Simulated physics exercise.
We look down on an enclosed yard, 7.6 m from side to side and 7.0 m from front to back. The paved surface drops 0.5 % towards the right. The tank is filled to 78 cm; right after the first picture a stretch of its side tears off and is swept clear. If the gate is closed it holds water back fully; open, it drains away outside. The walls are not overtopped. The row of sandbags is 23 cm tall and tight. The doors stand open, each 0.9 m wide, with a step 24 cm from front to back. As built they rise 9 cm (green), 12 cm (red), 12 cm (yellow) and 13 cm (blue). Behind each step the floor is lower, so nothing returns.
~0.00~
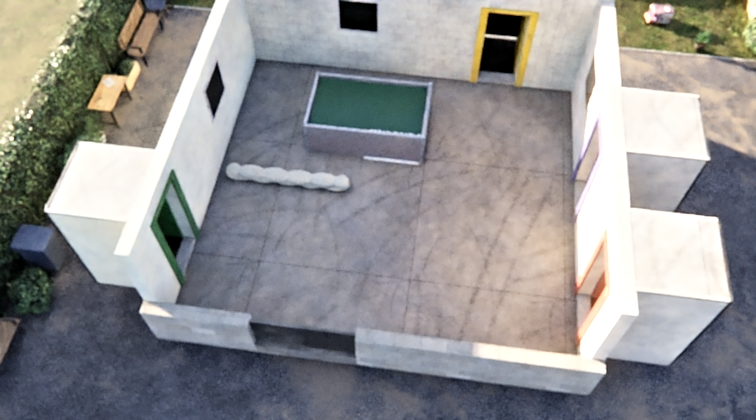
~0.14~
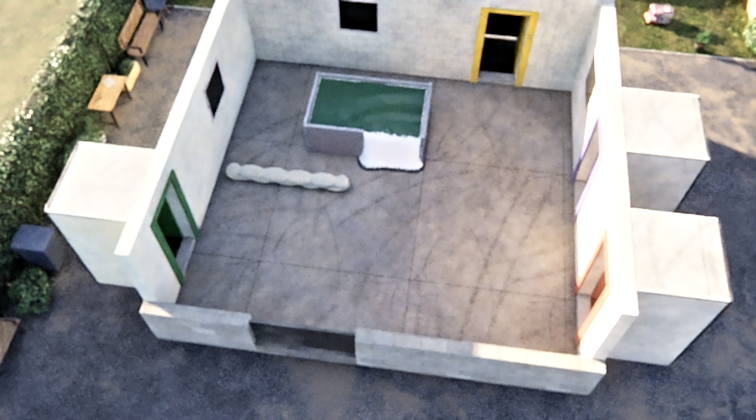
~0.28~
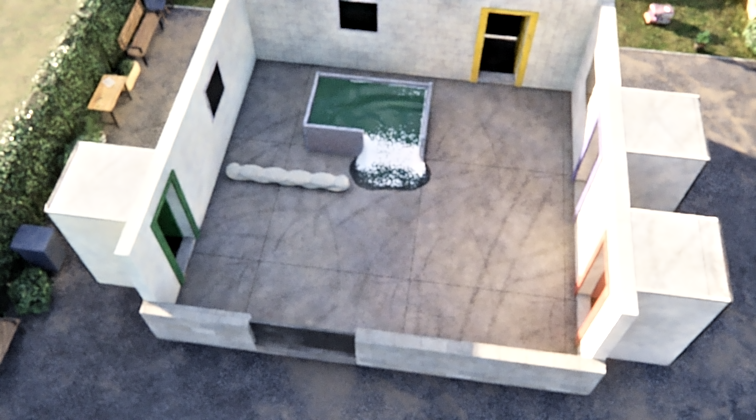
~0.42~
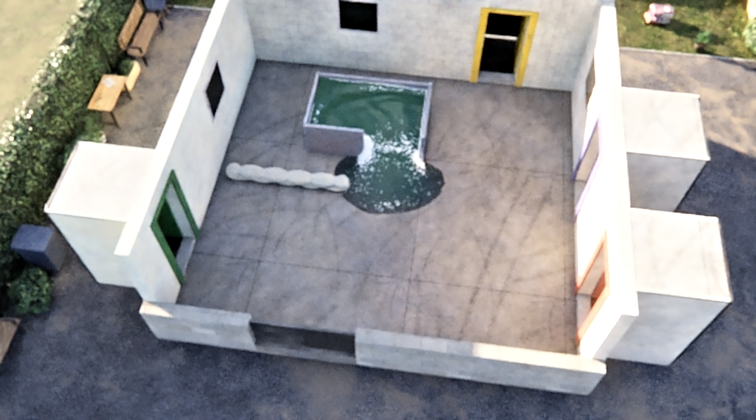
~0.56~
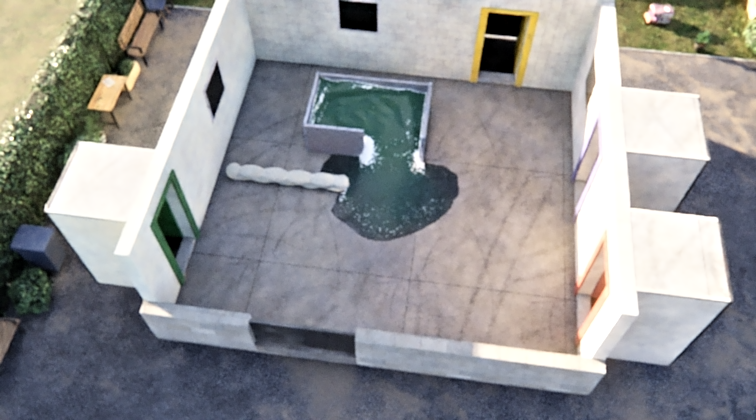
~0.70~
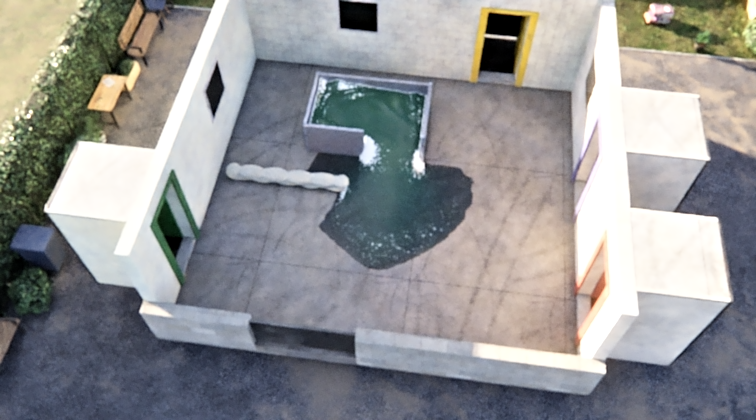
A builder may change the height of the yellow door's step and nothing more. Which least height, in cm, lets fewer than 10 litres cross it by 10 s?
About 6.5 cm.
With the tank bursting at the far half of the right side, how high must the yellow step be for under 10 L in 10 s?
Some 18 cm.
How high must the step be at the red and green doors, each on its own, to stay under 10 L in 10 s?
Roughly 18 cm at red and 8.5 cm at green.
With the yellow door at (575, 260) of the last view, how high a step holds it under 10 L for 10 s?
About 8.5 cm.
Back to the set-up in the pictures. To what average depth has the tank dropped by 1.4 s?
Some 47 cm.
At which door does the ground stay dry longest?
The yellow one.
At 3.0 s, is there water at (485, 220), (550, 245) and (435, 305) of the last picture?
In that order: Wet, wet, wet.
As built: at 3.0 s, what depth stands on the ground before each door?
Depths in cm: Green 0, red 17, yellow 0, blue 1.
After 1.4 s water covers 30 % of the floor, deepest (41 cm) near (398, 162); it has not reached the yellow door.
After 3.0 s water covers 50 % of the floor, deepest (36 cm) near (577, 375); it has not reached the yellow door.
After 10.0 s water covers 90 % of the floor, deepest (11 cm) near (571, 113); 8 cm at the yellow door, 0 litres in over its 12 cm step.
At the yellow door as built, the water arrived by 7.2 s and peaked near 10 cm at 8.8 s.
With a step of 6 cm, 14 litres would have come in within the 10 s; with 8.5 cm, 2 litres. So under 10 litres takes about 6.5 cm.
